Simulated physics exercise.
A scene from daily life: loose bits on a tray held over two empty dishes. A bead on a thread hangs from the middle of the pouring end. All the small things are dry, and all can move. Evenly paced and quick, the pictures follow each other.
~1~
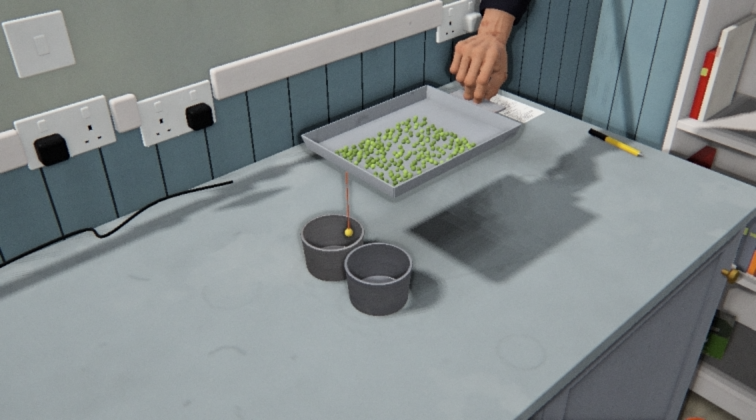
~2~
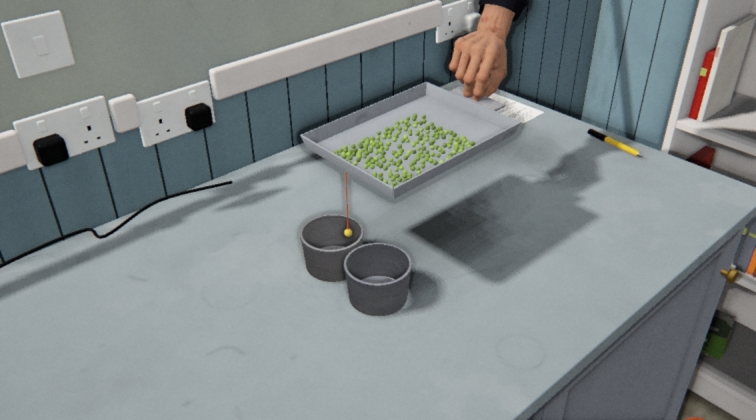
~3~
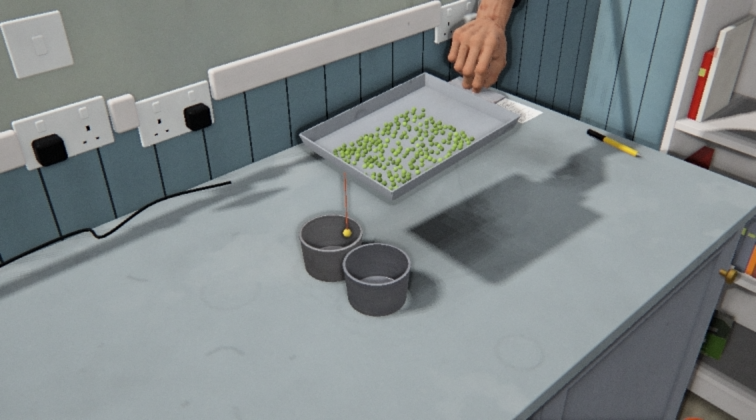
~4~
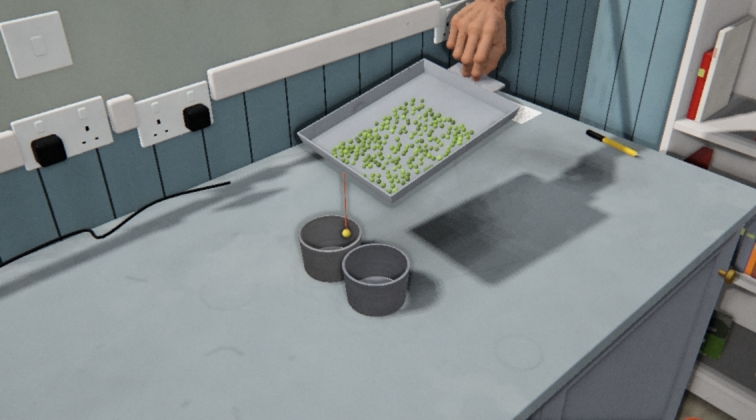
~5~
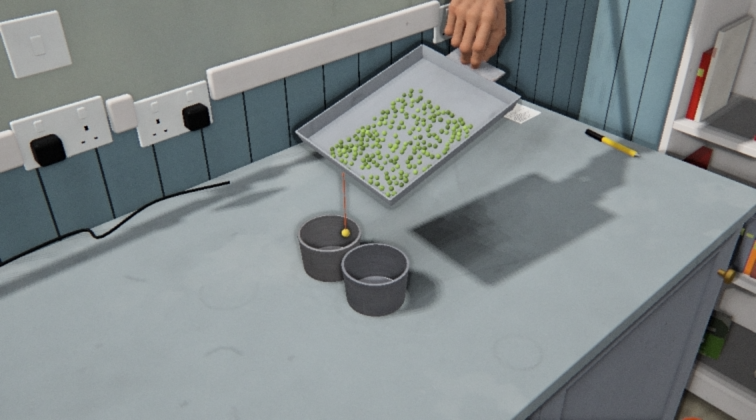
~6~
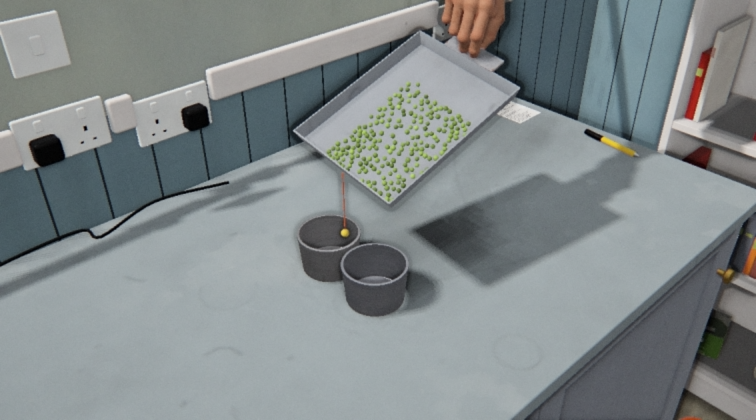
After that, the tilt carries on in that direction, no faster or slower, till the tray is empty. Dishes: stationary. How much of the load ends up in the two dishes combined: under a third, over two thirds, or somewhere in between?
Past two thirds.
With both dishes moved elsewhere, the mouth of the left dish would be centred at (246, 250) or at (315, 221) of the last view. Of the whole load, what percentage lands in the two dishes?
First 0 per cent, second 10 per cent.
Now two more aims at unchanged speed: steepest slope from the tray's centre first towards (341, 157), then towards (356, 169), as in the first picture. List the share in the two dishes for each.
About 50 % and 20 %.
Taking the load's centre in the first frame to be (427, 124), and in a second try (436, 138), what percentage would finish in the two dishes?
60 and 70 per cent.
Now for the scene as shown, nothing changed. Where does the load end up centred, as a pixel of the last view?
Roughly at (378, 296), give or take.
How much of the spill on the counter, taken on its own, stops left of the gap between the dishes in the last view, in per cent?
It comes to about 40 percent.
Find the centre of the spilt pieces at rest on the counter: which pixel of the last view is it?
It's centred close to pixel (367, 360).
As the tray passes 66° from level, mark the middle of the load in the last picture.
I'd put the middle close to (382, 193).
Soon after the last picture, tray tipped steeply; nearly all on the tray; a small part in the air.
A little later, tray tipped past a quarter turn; a small part on the tray; about two thirds in the right dish; a small part outside both; a small part in the air.
Later still, tray tipped past a quarter turn; most in the right dish; a small part outside both.
At rest, tray tipped past a quarter turn; most in the right dish; none in the left dish; a small part outside both.
